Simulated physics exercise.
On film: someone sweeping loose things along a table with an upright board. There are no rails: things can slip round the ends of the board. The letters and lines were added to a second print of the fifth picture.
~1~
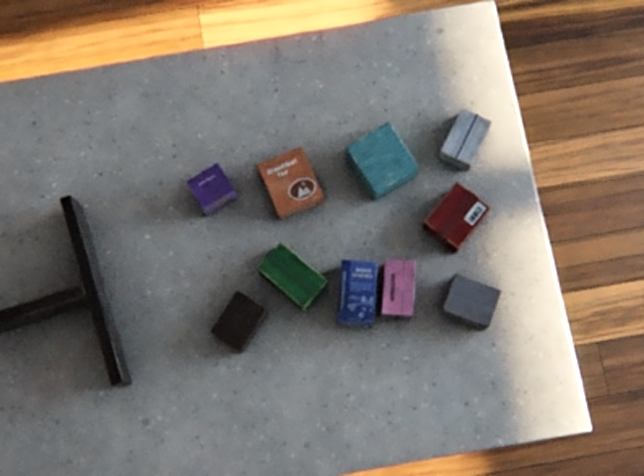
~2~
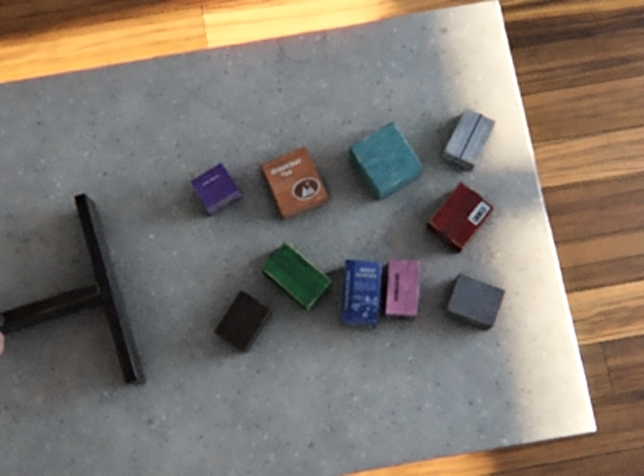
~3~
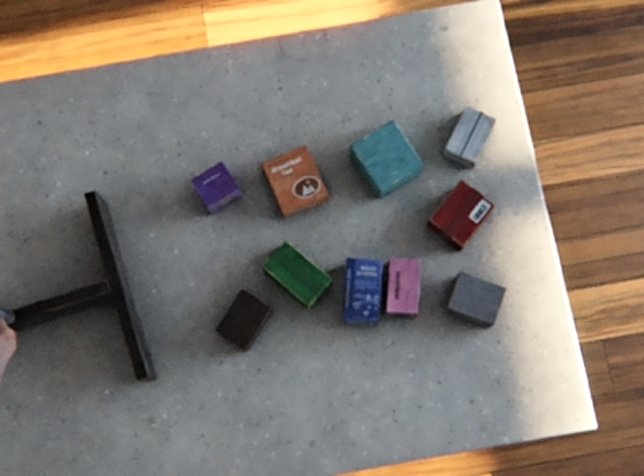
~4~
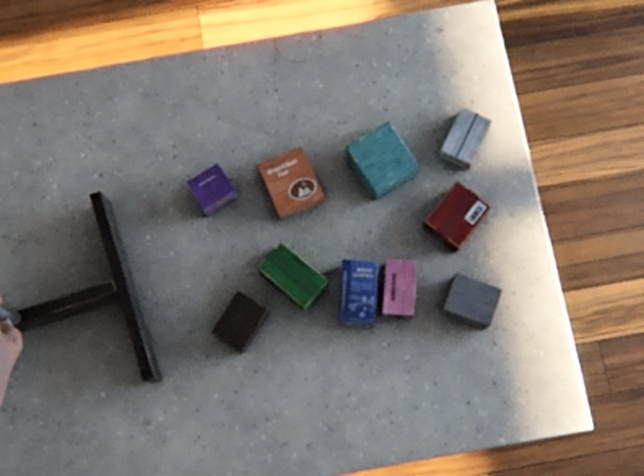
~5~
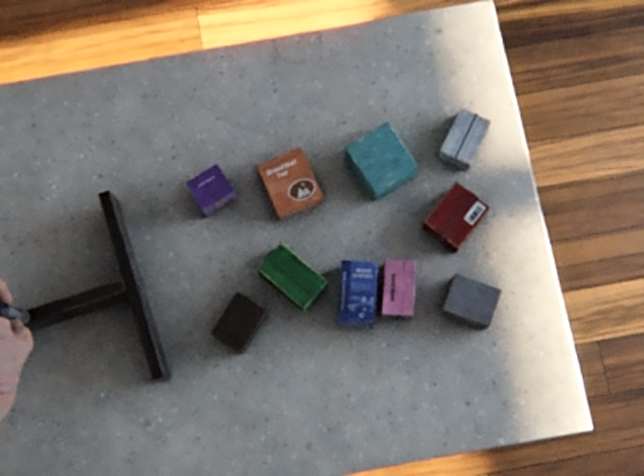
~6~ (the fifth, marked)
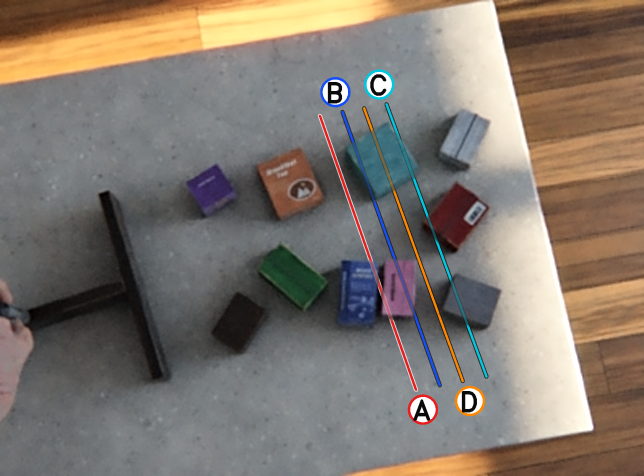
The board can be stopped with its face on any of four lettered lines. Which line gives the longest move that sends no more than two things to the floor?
No third one falls up to C.
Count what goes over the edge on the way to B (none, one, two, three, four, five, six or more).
The count is none.
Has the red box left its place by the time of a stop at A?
By then, yes.
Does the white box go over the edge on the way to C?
Yes.
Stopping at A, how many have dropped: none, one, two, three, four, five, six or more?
The count is none.
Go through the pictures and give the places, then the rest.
Board (91, 288); red box (456, 218); pink box (398, 289), in the first picture.
Board (104, 286); green box (297, 277), in the second picture.
Board (115, 283); black block (245, 320), in the third picture.
Board (121, 284); purple packet (213, 190), in the fourth picture.
Board (130, 283); blue box (357, 294); white box (465, 139); red box (455, 218), in the fifth picture.
On the marked copy, A at (367, 249); B at (390, 244); C at (435, 236); D at (412, 240).
With C. Early on, board (240, 263); purple packet (242, 185); black block (291, 309).
Further on, board (349, 244); white box (483, 133); grey block (507, 297).
At the end, board (434, 229); grey block over the edge; white box over the edge; two fallen.
As for the rest, A is within the limit but short; B is within the limit but short; D is within the limit but short.
